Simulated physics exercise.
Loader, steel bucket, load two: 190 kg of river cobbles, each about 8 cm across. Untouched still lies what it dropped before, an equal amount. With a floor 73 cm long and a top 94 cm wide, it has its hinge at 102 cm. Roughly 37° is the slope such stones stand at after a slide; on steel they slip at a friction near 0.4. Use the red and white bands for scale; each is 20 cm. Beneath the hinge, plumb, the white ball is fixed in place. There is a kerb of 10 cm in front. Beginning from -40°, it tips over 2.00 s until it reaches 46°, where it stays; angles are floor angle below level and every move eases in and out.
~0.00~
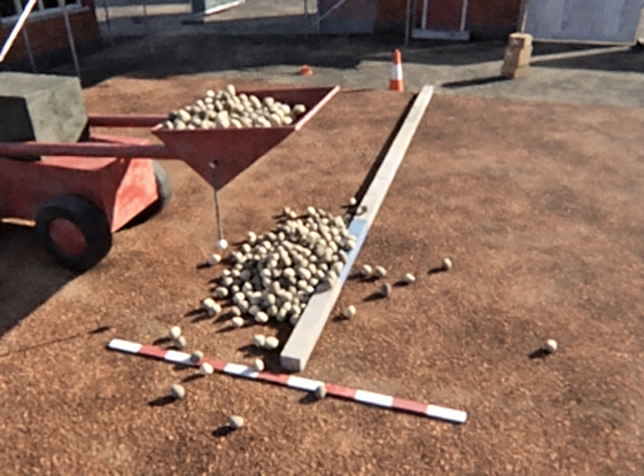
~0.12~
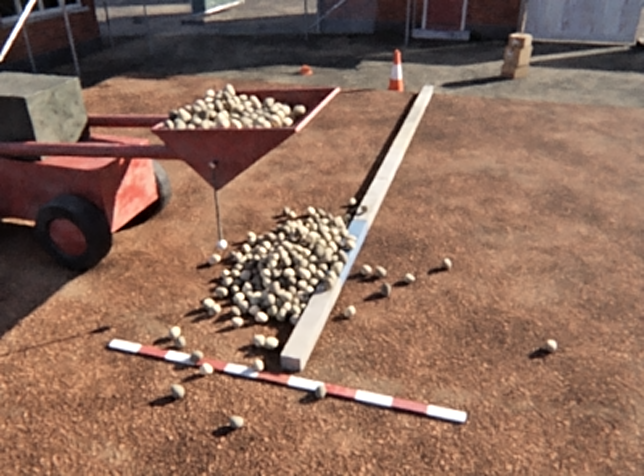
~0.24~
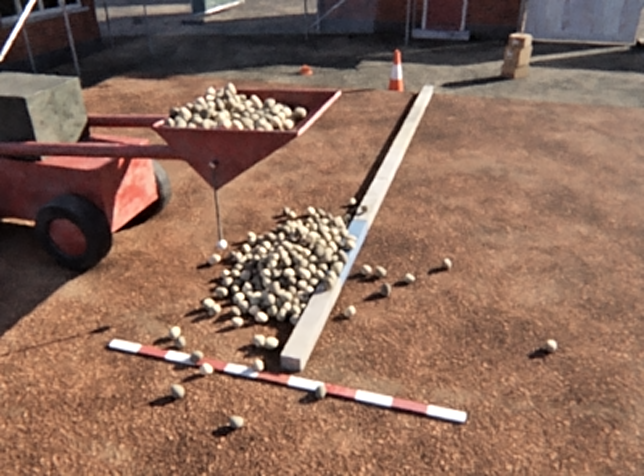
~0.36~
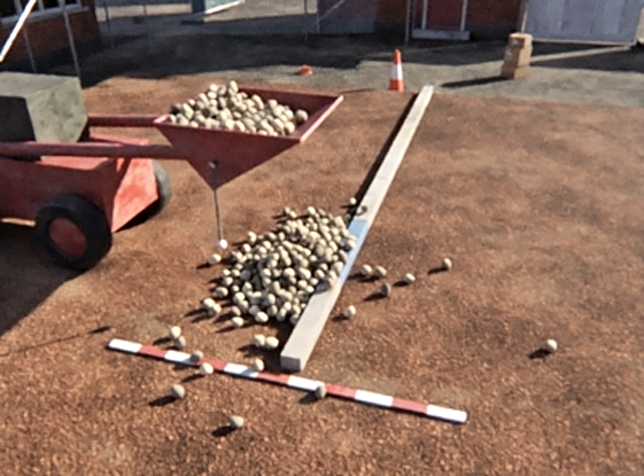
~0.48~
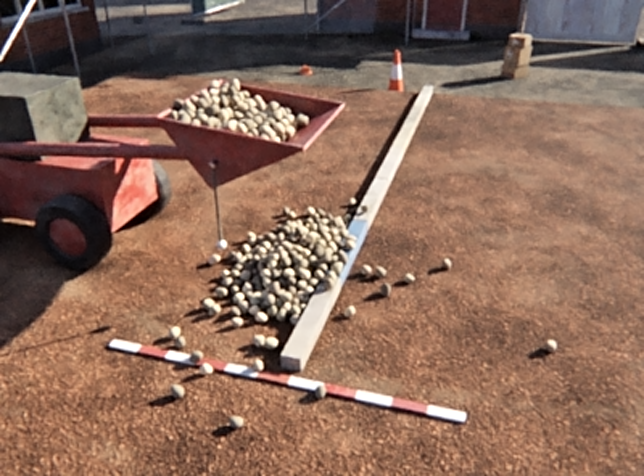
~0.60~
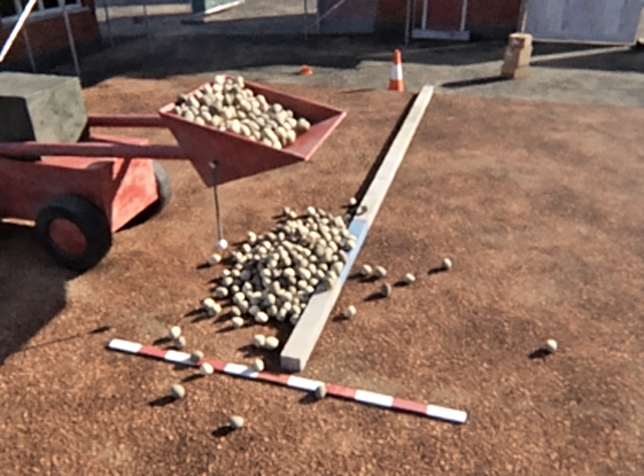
A red bucket full of pale stones on a small wheeled machine tilted slightly forward, its right-hand lip dipping as the load shifted a little, while the heap on the ground beside the kerb stayed still.
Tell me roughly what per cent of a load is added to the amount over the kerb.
Roughly 58 per cent of a load is added.
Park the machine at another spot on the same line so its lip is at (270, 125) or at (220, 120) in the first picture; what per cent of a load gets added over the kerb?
Close to 25 per cent, followed by close to 0 per cent.
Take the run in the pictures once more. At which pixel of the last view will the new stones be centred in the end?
In the last view, somewhere near (354, 268).
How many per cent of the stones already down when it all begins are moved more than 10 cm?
Roughly 5 percent.
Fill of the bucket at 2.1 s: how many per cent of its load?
It keeps some 0 percent of its load.
After 1.5 s the floor is at 33°; in per cent of one load, 91 in the bucket, 106 on this side of the kerb, 3 over the kerb; the foremost stones are at (401, 299).
After 2.1 s the floor is at 46°; in per cent of one load, 2 in the bucket, 158 on this side of the kerb, 40 over the kerb; the foremost stones are at (449, 282).
After 2.5 s the floor is at 46°; in per cent of one load, 0 in the bucket, 144 on this side of the kerb, 56 over the kerb; the foremost stones are at (494, 291).
After 4.9 s the floor is at 46°; in per cent of one load, 0 in the bucket, 140 on this side of the kerb, 60 over the kerb; the foremost stones are at (537, 314). Net gain over the kerb, 58.
